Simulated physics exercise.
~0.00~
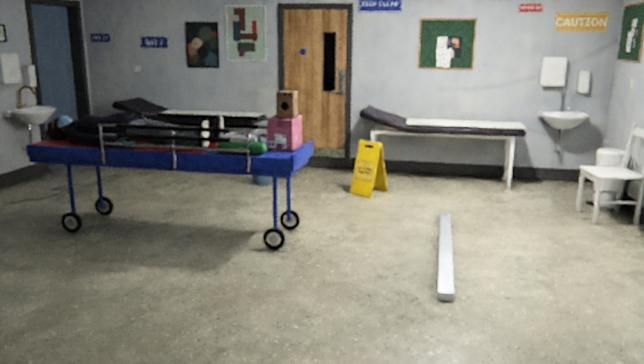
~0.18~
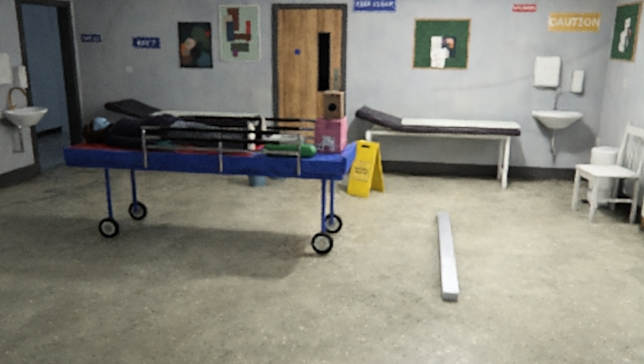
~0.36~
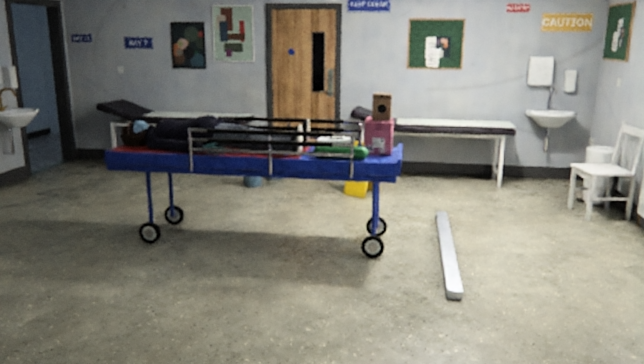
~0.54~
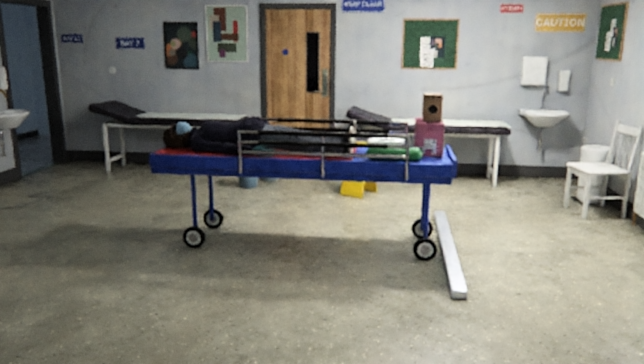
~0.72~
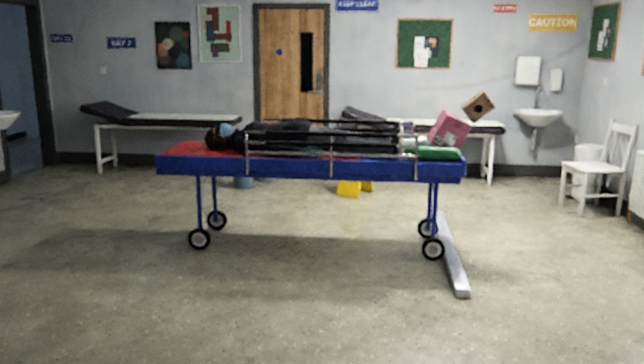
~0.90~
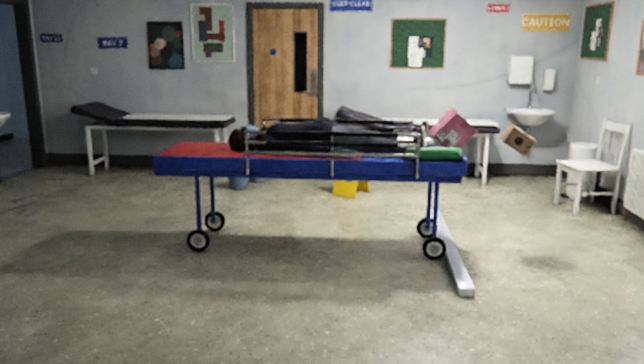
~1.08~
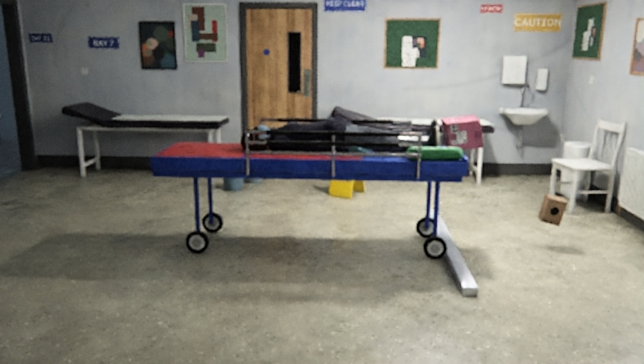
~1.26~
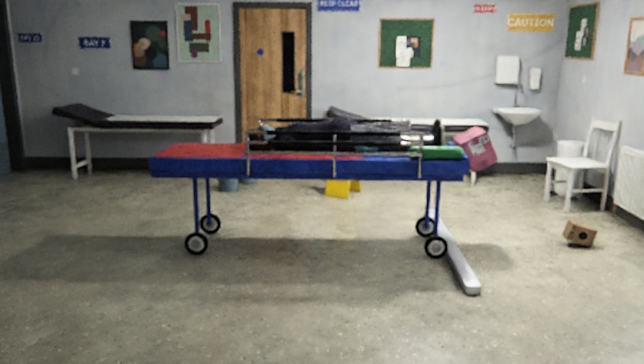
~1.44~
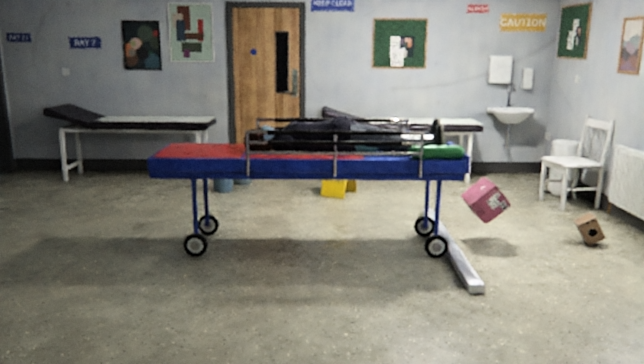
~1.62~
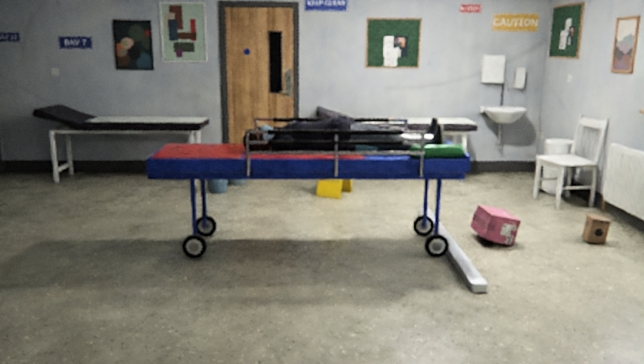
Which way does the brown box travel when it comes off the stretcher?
It travels to the right, tumbling off the right end of the stretcher and on across the floor toward the white chair.
